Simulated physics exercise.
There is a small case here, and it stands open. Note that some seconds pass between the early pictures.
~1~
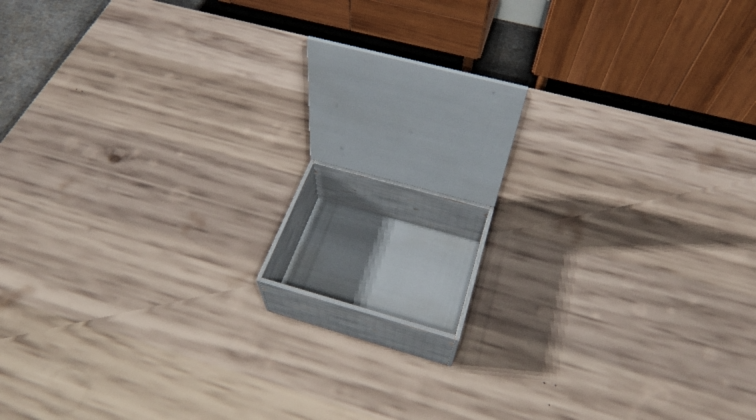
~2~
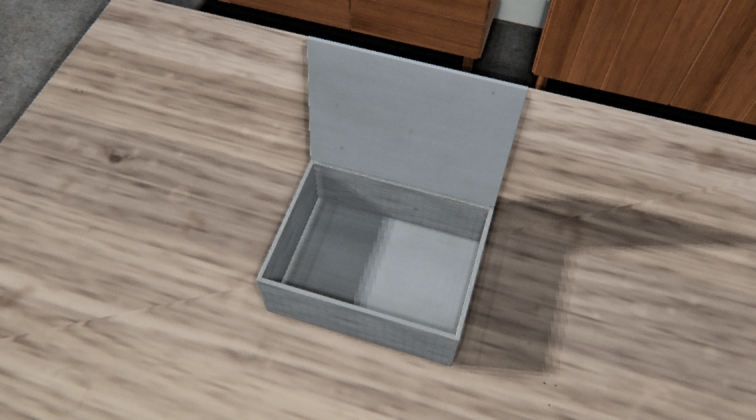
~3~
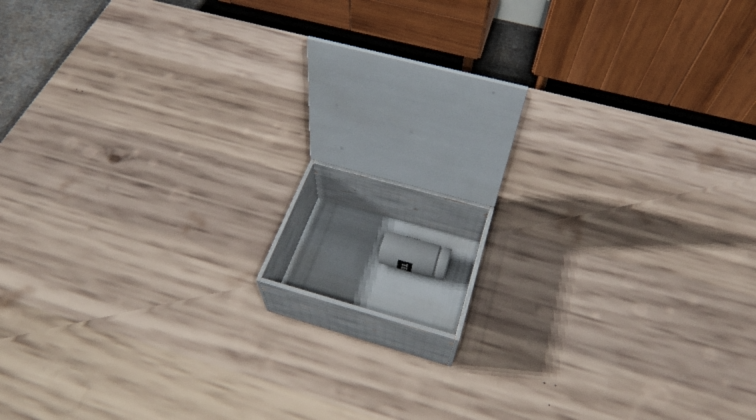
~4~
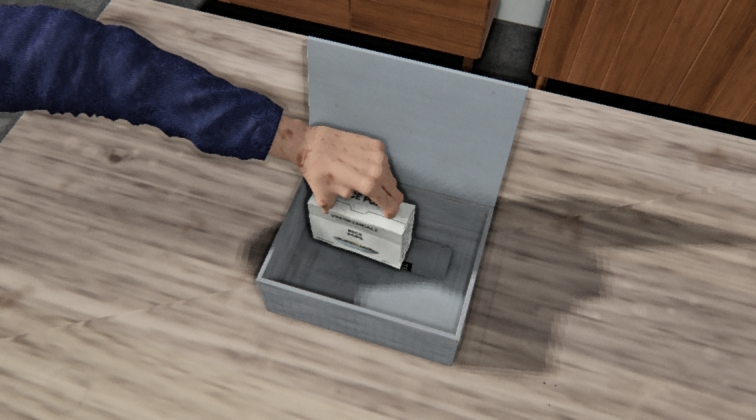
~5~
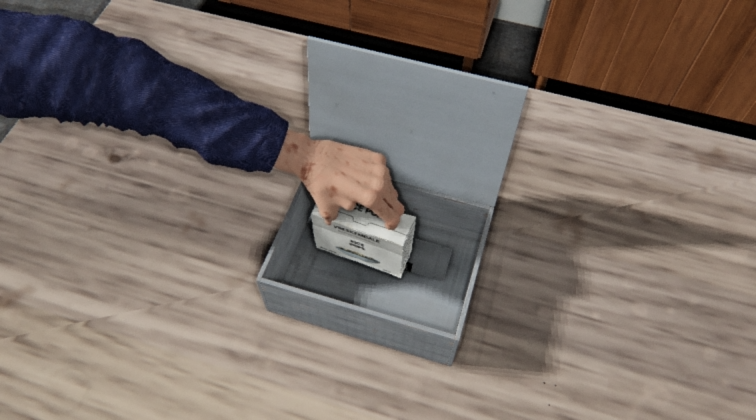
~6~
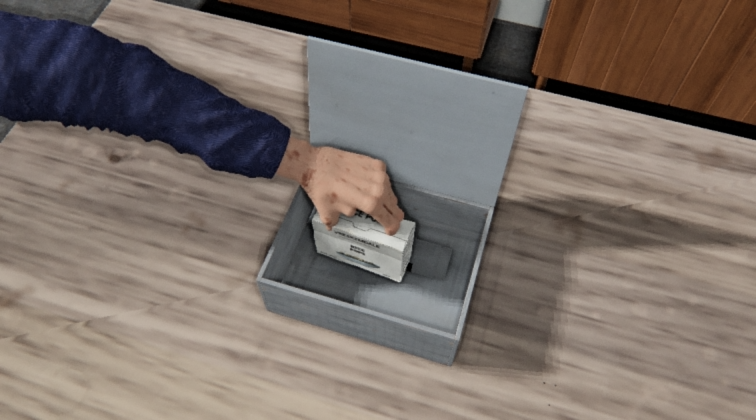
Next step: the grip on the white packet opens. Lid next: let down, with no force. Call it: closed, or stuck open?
Closed.
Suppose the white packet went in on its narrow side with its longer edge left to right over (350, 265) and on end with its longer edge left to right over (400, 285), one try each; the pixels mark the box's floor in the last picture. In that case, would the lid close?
Shut, then open.
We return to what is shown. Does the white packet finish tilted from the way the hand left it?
Simply put, the white packet gets tilted.
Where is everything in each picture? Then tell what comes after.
In the first picture, the last thing is not in view yet.
In the second picture, the last thing is not in view yet.
In the third picture, the last thing is not in view yet; grey shaker (415, 256).
In the fourth picture, still above its spot; white packet (361, 222); grey shaker (415, 256).
In the fifth picture, still above its spot; white packet (364, 233); grey shaker (415, 256).
In the sixth picture, put in, still held; white packet (364, 238).
Then, 0.40 s later than the last frame, white packet on its side near (345, 285).
Then, 1.40 s later than the last frame, lid 72° above the rim; white packet on its side near (345, 285); grey shaker moved about its own width.
Then, 1.80 s later than the last frame, lid 46° above the rim; white packet on its side near (345, 285); grey shaker moved about its own width.
Then, 2.20 s later than the last frame, lid 14° above the rim; white packet on its side near (345, 285); grey shaker moved about its own width.
When it is over, lid shut; lying over in the box, white packet; moved from the start, grey shaker. End places, in pixels of the last picture, white packet near (345, 285).
